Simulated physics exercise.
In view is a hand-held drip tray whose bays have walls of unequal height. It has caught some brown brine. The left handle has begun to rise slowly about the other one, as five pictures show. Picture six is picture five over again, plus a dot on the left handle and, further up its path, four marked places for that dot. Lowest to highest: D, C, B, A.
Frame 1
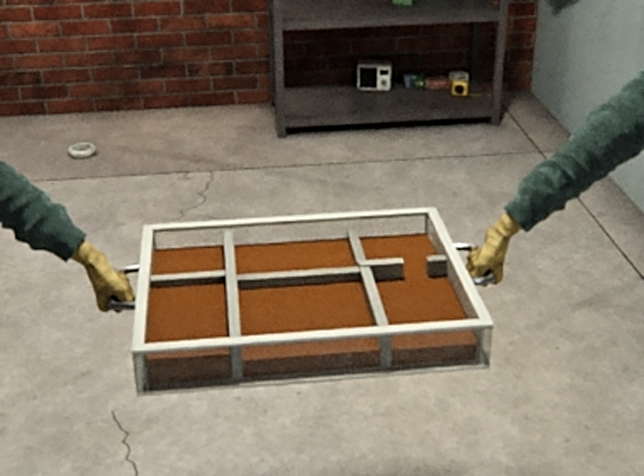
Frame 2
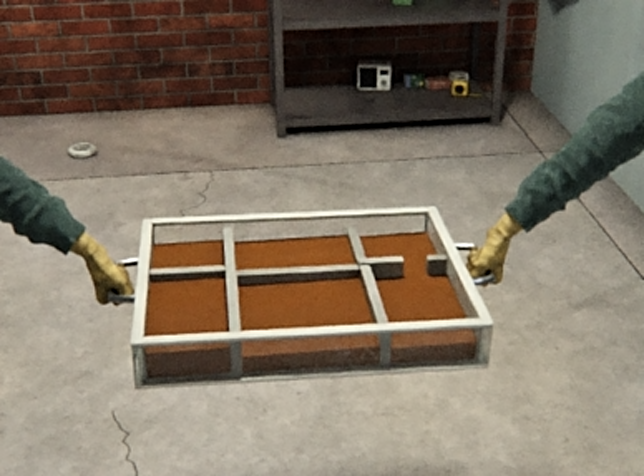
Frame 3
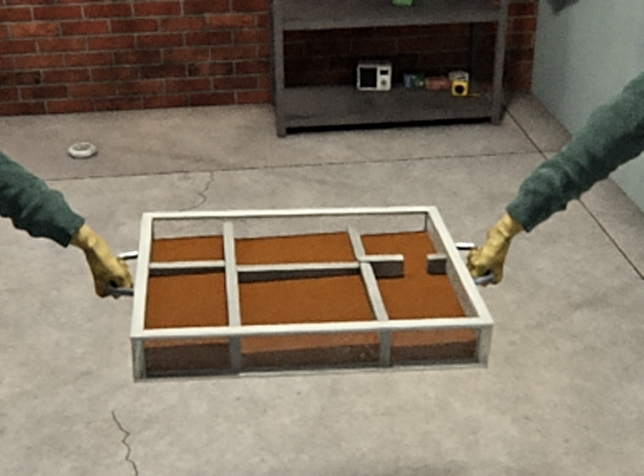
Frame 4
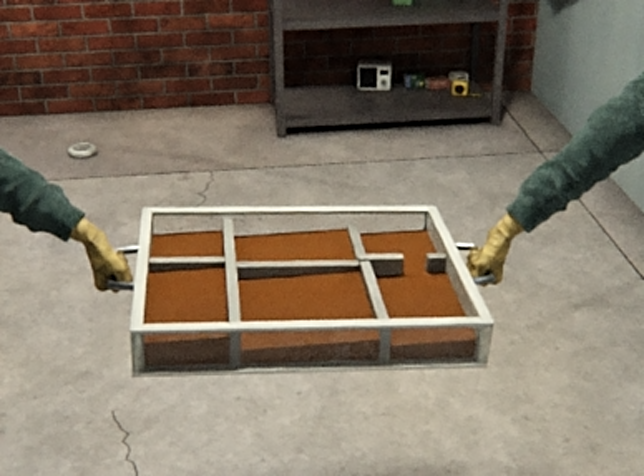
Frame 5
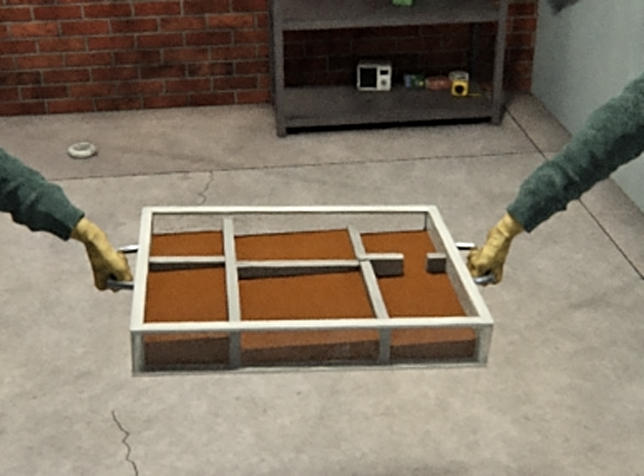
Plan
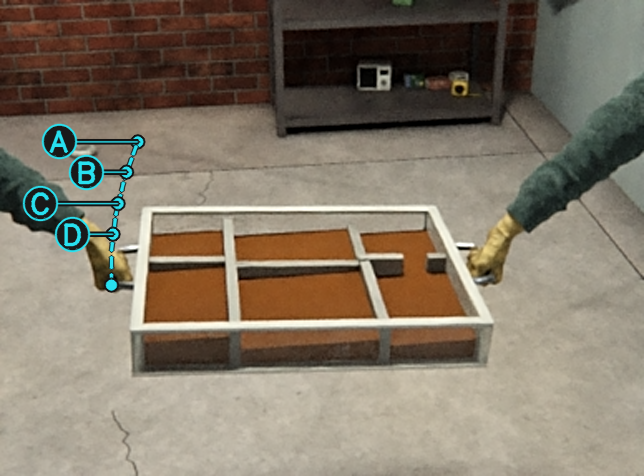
A pale-framed, clear-sided tray divided into bays and holding brown liquid is held low over a cracked grey concrete floor, seen from above by a still camera. Yellow-gloved hands in dark green sleeves grip its left and right handles, with a brick wall, dark shelving and a small white ring behind. The left hand raises its side slightly, tilting the tray gently down to the right, while the right hand barely moves.
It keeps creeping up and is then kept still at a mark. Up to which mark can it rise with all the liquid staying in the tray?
The answer is mark C.
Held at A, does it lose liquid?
Yes.
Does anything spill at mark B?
Yes.
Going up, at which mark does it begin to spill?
The answer is B.
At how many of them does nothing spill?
Two of the four.
On the marked copy, A at (137, 141); B at (126, 172); C at (118, 203); D at (112, 234).
If A is chosen, about 20 % goes over the rim.
If B is chosen, about 5 % goes over the rim.
If C is chosen, nothing spills; the front right bay holds the most.
If D is chosen, nothing spills; the front middle bay holds the most.
